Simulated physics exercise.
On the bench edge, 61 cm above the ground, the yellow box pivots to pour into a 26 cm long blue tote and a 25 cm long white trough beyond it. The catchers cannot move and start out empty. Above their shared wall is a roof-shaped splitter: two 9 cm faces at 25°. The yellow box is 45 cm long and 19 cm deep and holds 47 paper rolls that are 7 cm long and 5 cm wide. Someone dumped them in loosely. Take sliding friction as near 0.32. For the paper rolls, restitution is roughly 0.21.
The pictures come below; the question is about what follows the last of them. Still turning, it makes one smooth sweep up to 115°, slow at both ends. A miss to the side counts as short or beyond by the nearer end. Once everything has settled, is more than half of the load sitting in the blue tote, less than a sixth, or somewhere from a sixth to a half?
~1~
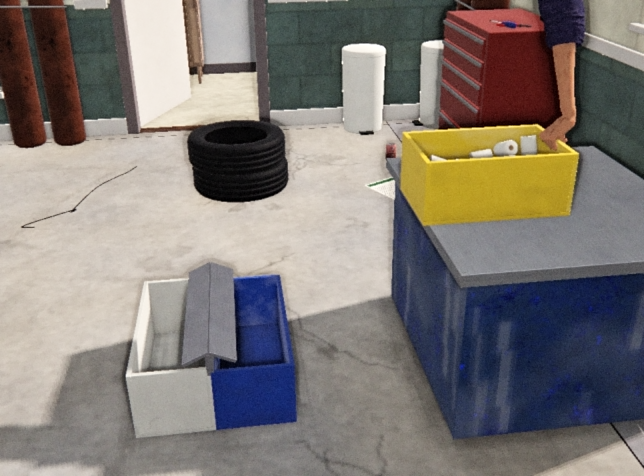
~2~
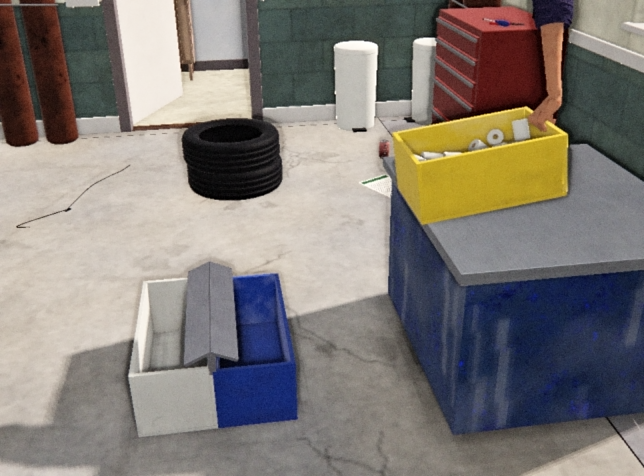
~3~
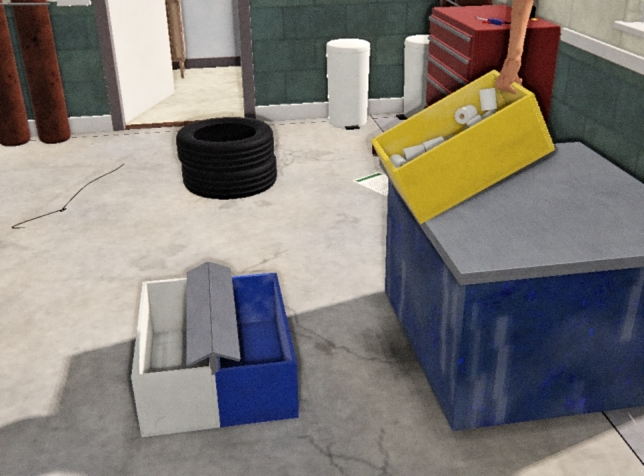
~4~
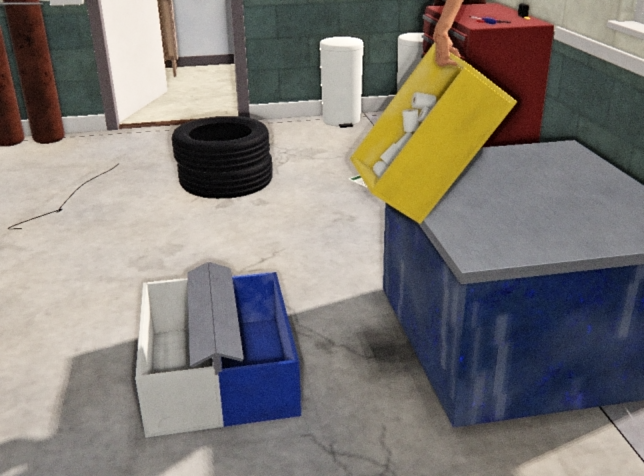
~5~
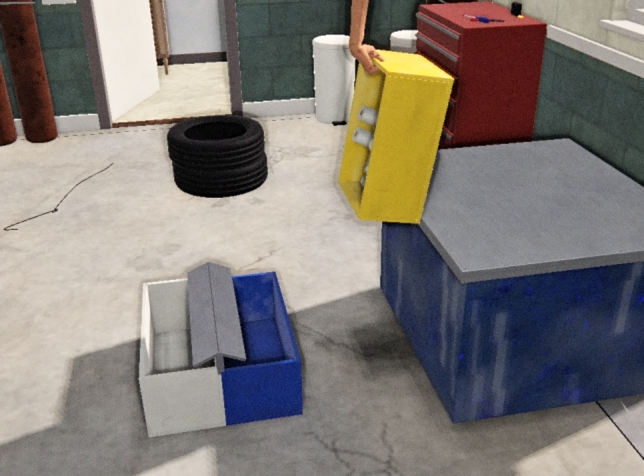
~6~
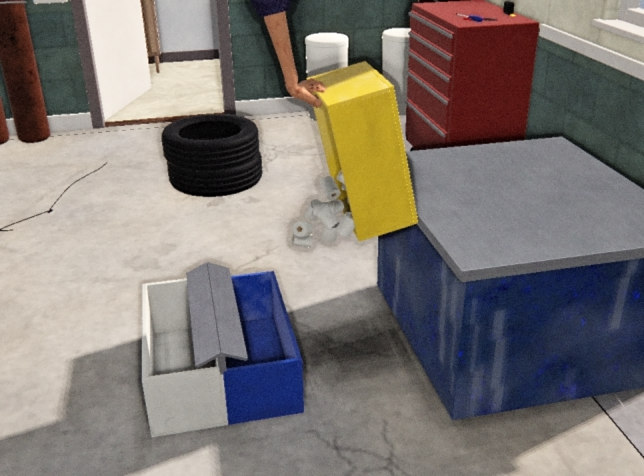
From a sixth to a half.
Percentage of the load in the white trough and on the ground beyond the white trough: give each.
Close to 0 and 0 percent respectively.
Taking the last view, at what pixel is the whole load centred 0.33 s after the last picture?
Somewhere near (311, 278) in the last picture's pixels.
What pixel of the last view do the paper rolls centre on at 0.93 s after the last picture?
Around (302, 349).
Then, 0.15 s after the last picture, tilt 112°; 29 still in the yellow box, 1 in the blue tote and 17 in the air.
Then, 0.33 s after the last picture, tilt 115°; 9 still in the yellow box, 9 in the blue tote, 4 on the ground short of the blue tote and 25 in the air.
Then, 0.60 s after the last picture, tilt 115°; 2 still in the yellow box, 17 in the blue tote, 19 on the ground short of the blue tote and 9 in the air.
When it is over (0.93 s after the last picture), 19 in the blue tote and 28 on the ground short of the blue tote. Asked share, 19 of 47, 40 per cent.
